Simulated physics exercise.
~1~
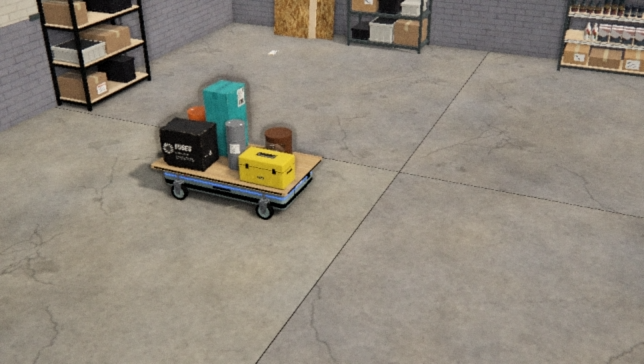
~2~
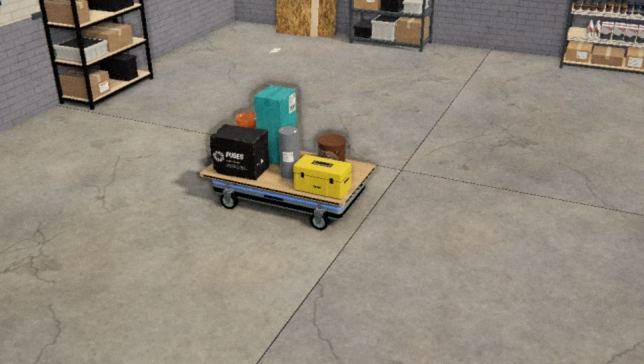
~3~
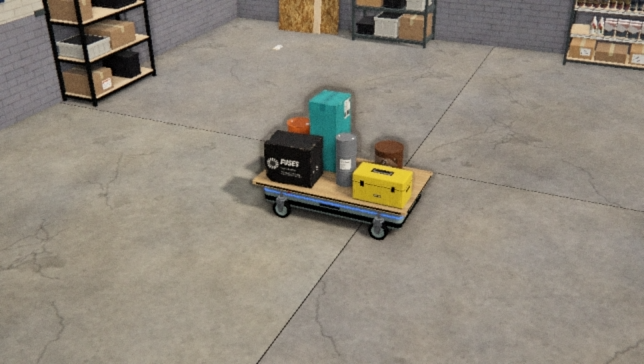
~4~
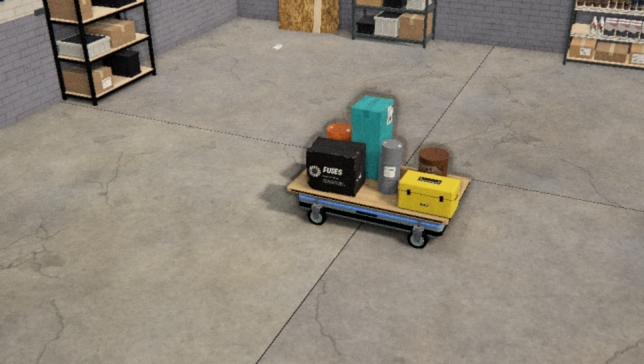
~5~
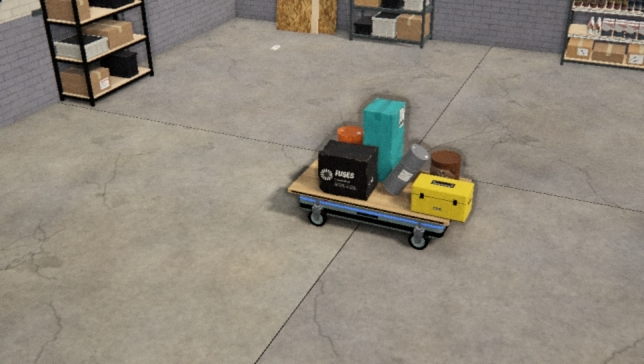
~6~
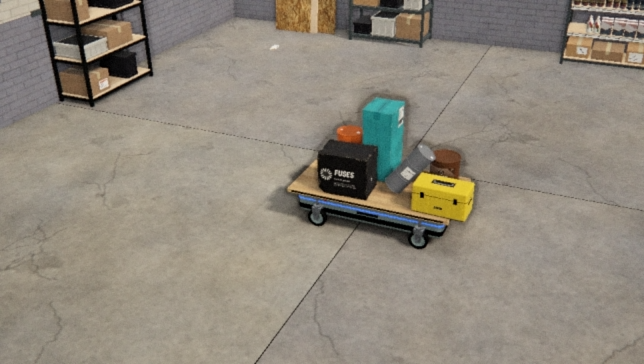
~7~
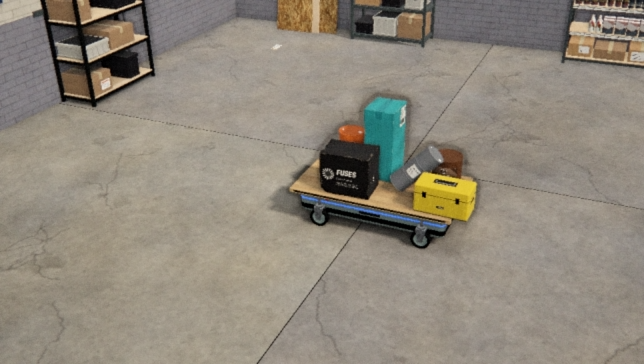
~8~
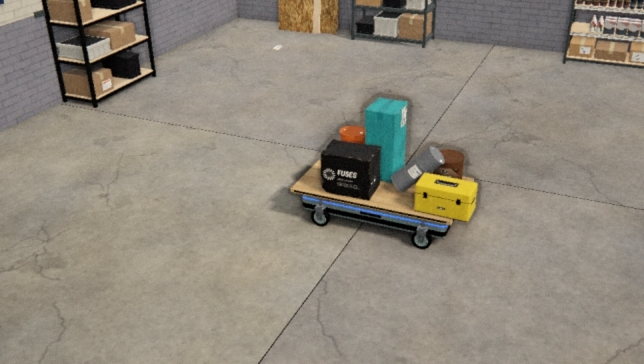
We see a flat cart carrying boxes, canisters, a yellow toolbox and a brown pail roll rightward across a concrete floor and stop. The load shifts toward the front, and the grey canister tips over, ending tilted on the deck with everything still aboard.
